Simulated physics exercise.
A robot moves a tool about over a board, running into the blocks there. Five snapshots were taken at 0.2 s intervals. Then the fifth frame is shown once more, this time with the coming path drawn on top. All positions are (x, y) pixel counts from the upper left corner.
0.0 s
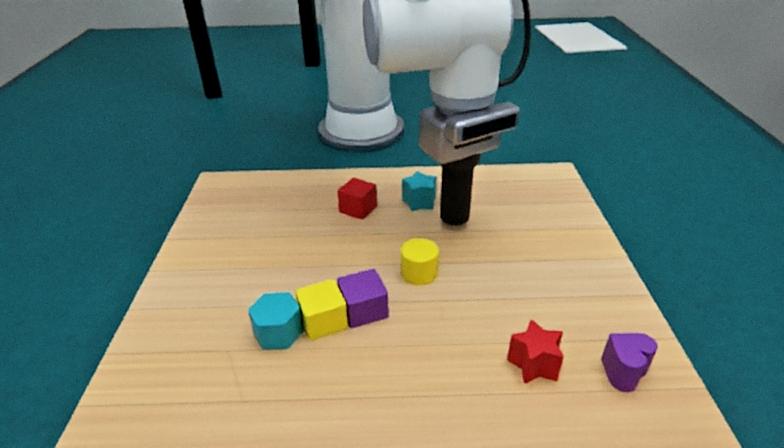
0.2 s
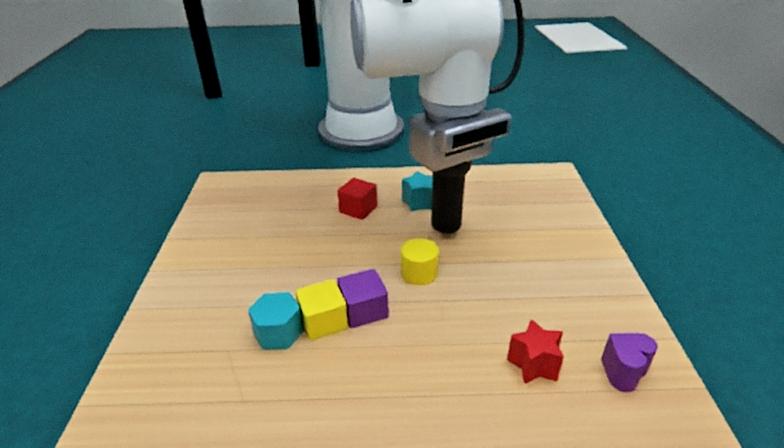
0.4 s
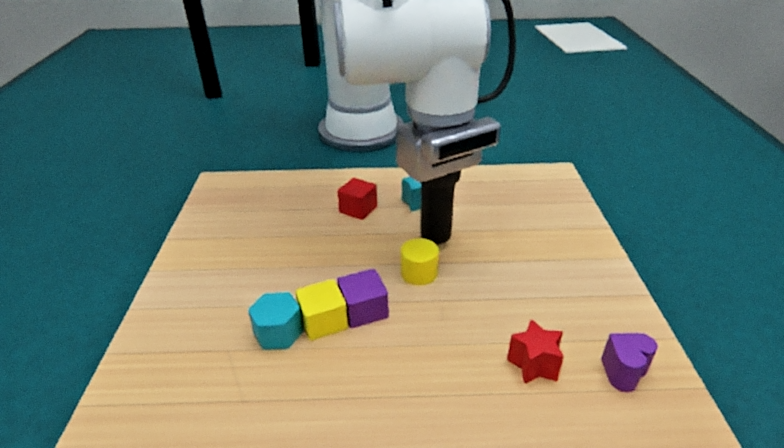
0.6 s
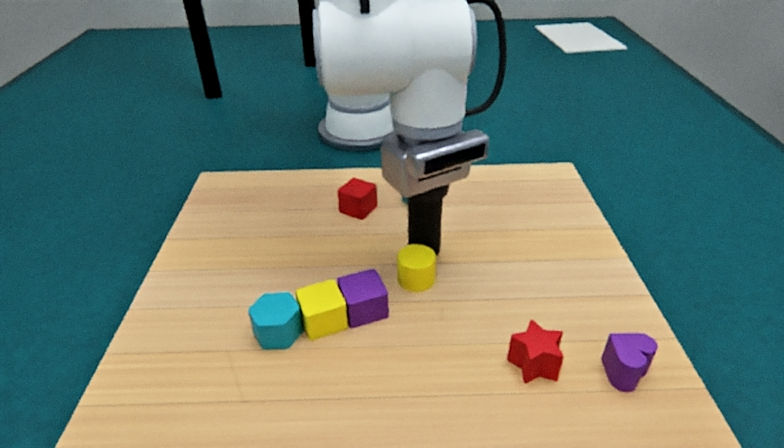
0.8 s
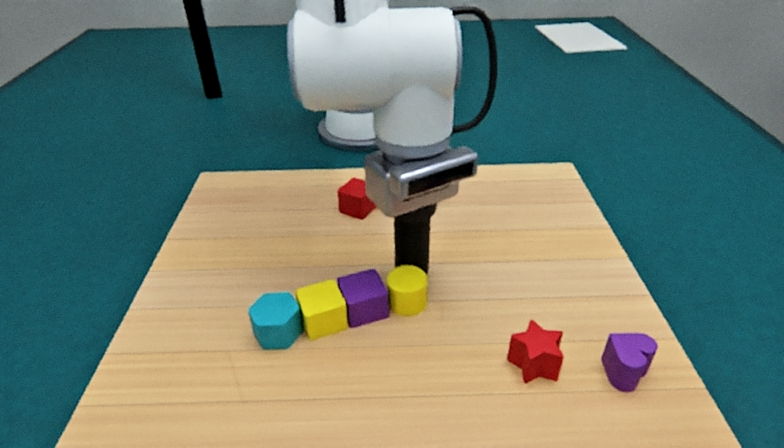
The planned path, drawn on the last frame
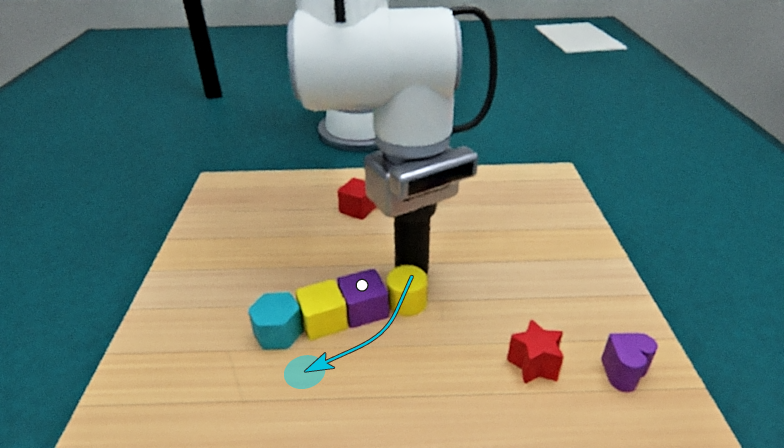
A white robot arm moving its black tool forward and left, pushing a yellow cylinder up beside a row of coloured blocks.
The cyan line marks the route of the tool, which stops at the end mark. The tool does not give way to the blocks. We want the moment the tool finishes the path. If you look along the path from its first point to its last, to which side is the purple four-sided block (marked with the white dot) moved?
To the right.
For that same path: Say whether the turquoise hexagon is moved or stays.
It ends up somewhere else.
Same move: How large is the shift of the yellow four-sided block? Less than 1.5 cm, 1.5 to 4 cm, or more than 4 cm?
The block shifts more than 4 cm.
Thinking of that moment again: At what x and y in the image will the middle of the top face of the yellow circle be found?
The top centre is at (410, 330).
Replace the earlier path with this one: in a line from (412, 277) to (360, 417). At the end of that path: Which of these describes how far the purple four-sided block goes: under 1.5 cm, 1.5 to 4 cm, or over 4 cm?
The shift is from 1.5 to 4 cm.
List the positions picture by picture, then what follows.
In the first frame, tool's lower end (455, 218); turquoise hexagon (274, 308); yellow four-sided block (320, 297); purple four-sided block (362, 285); yellow circle (420, 249).
In the second frame, tool (446, 225); blocks still.
In the third frame, tool (436, 236); blocks still.
In the fourth frame, tool (424, 251); yellow circle (416, 256).
In the fifth frame, tool (412, 271); turquoise hexagon (274, 308); yellow four-sided block (320, 297); purple four-sided block (362, 285); yellow circle (407, 278).
Drawn move, from (412, 277) via (396, 313) and (360, 346), ending at (305, 372); the dot is on the purple four-sided block.
The first path, step by step. One third of the way, tool (395, 307); turquoise hexagon (264, 308); yellow four-sided block (312, 299), turned 15° clockwise; purple four-sided block (355, 294), turned 15° clockwise; yellow circle (409, 317).
Two thirds of the way, tool (359, 341); turquoise hexagon (227, 306), turned 25° anticlockwise; yellow four-sided block (279, 302), turned 50° clockwise; purple four-sided block (314, 316), turned 50° clockwise; yellow circle (410, 330).
At the end, tool (304, 365); turquoise hexagon (212, 303), turned 45° anticlockwise; yellow four-sided block (262, 295), turned 75° clockwise; purple four-sided block (281, 320), turned 75° clockwise; yellow circle (410, 330).
